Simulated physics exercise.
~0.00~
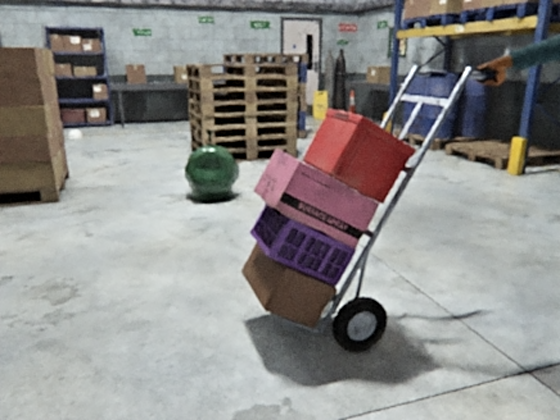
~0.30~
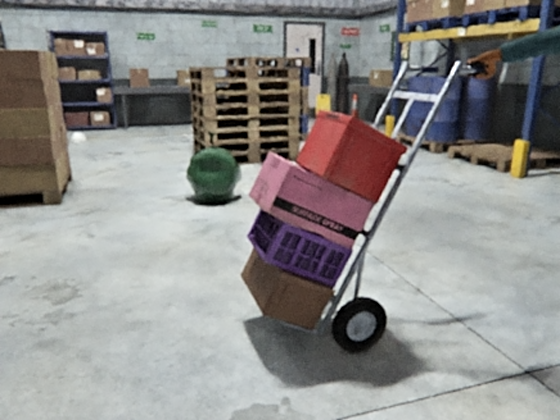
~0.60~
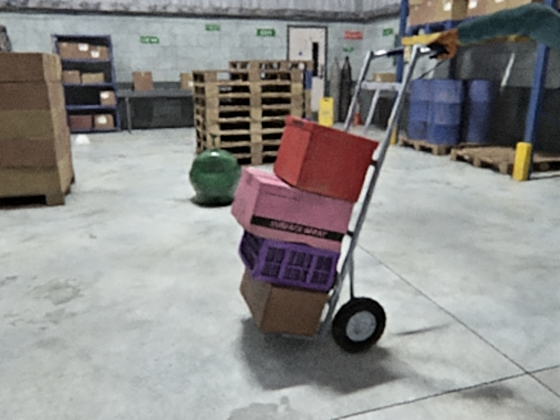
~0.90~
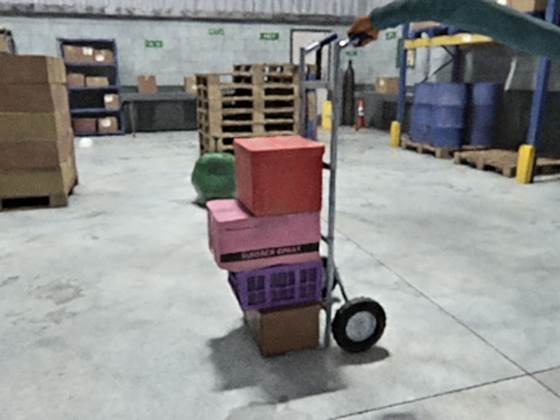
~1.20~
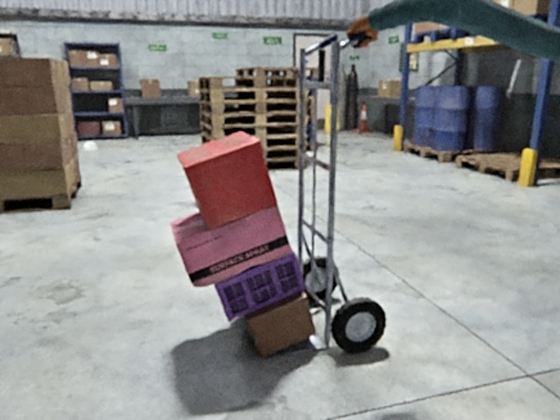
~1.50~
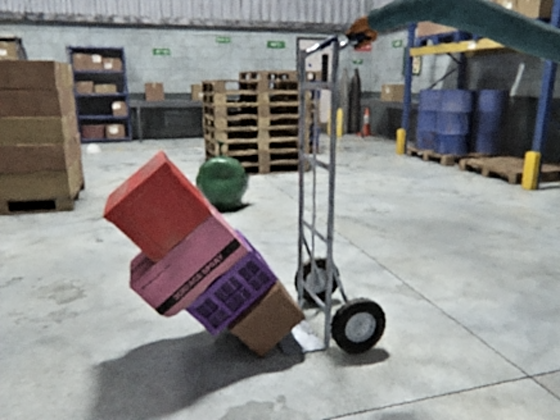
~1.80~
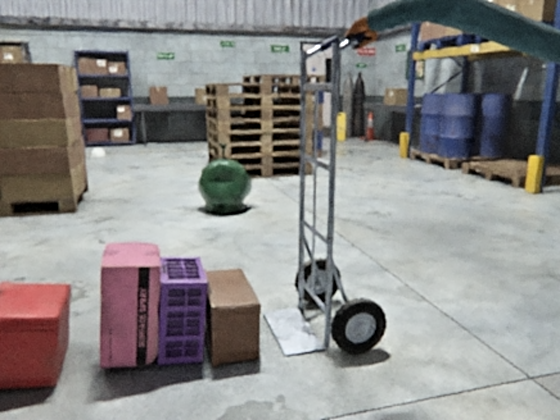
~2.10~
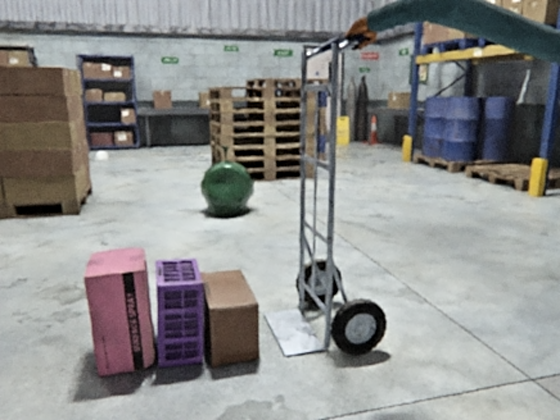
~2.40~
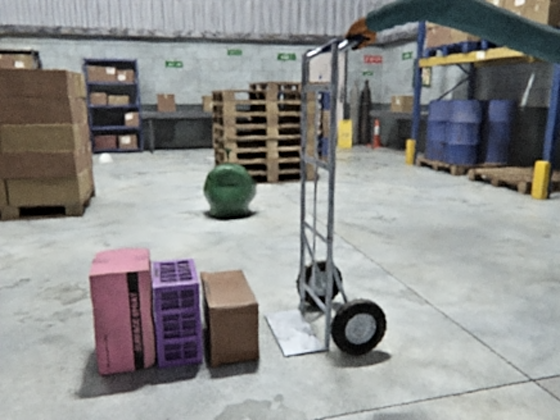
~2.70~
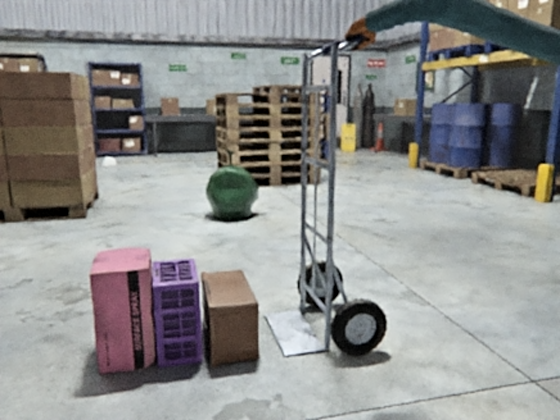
In the video, a gloved hand swings a tilted hand truck upright in a warehouse, and its stack of red, pink, purple and brown boxes topples forward to the left. The red box leaves view, while the other three rest on their sides beside the standing truck.
